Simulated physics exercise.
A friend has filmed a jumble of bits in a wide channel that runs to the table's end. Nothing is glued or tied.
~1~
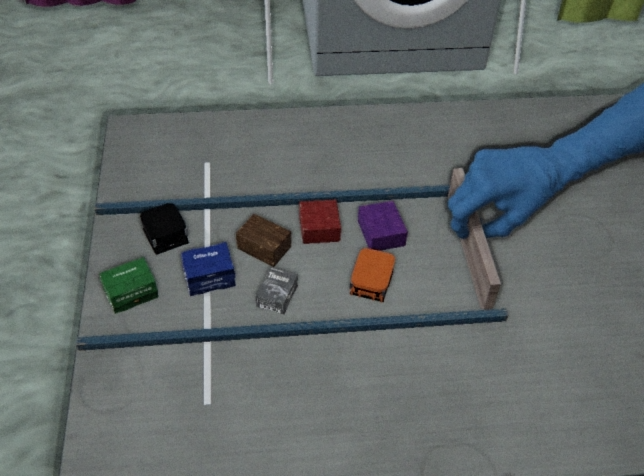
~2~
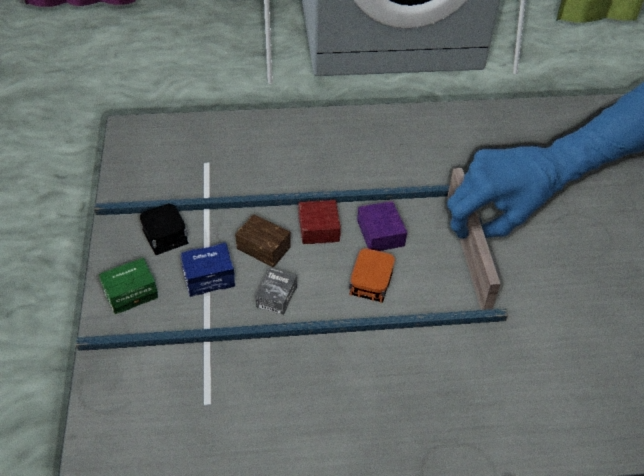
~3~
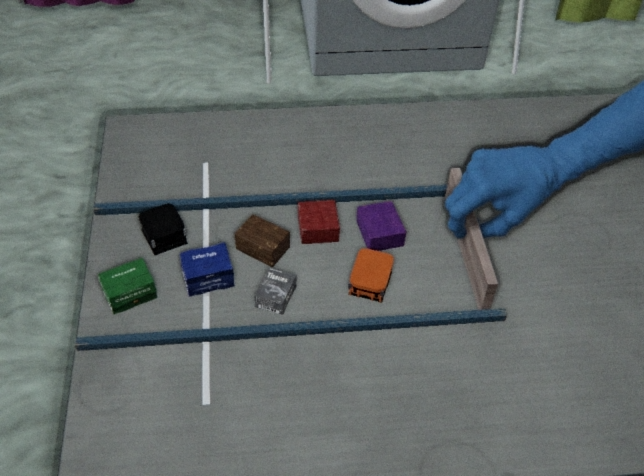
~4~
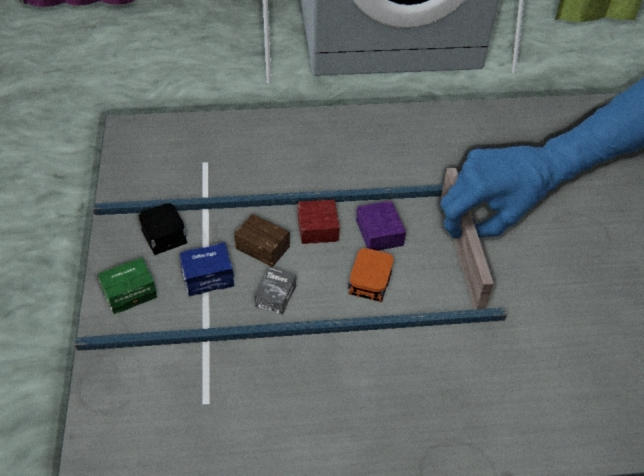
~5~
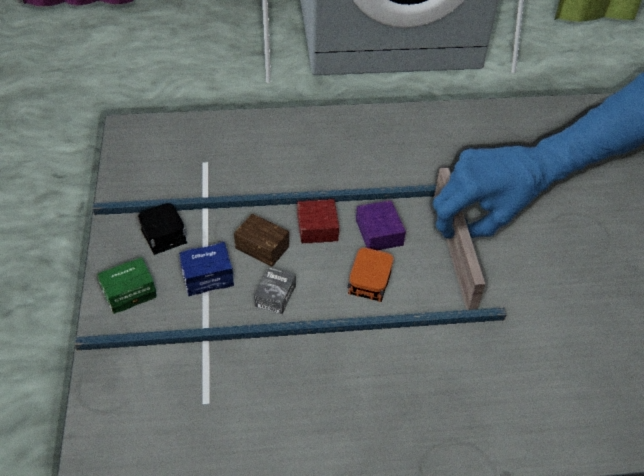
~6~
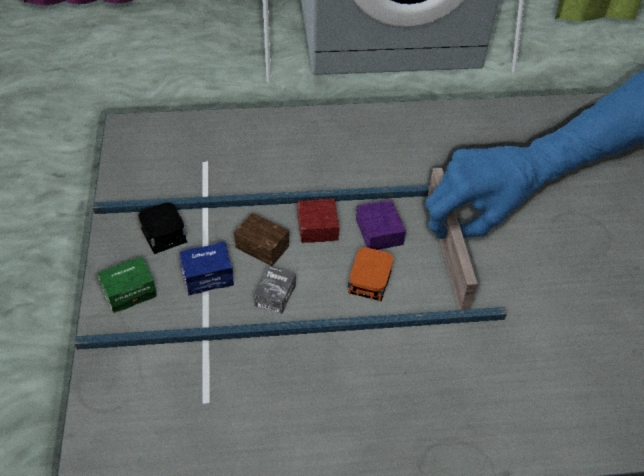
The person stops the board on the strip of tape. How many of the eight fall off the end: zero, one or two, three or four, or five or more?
Outcome: The number that fall off is one or two.
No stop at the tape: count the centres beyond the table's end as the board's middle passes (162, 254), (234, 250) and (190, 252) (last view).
Place by place, 3, 0 and 1.
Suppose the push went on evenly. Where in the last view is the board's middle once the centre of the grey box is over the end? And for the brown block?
About (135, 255), and (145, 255) for the other.
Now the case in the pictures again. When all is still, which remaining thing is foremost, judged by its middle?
That is the black case.
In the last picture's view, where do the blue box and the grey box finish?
The blue box at (112, 296), the grey box at (153, 305).
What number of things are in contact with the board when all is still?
In contact: 2.
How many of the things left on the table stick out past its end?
Overhanging: 0.
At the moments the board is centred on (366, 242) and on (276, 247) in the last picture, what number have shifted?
First 3, then 6.
Soon after, none off yet; green box at rest near (128, 285); black case at rest near (163, 228); blue box at rest near (207, 268).
After that, none off yet; green box at rest near (128, 285); black case at rest near (163, 228); blue box displaced a little near (191, 285).
In the end, the number that fall off is one or two; gone, green box.
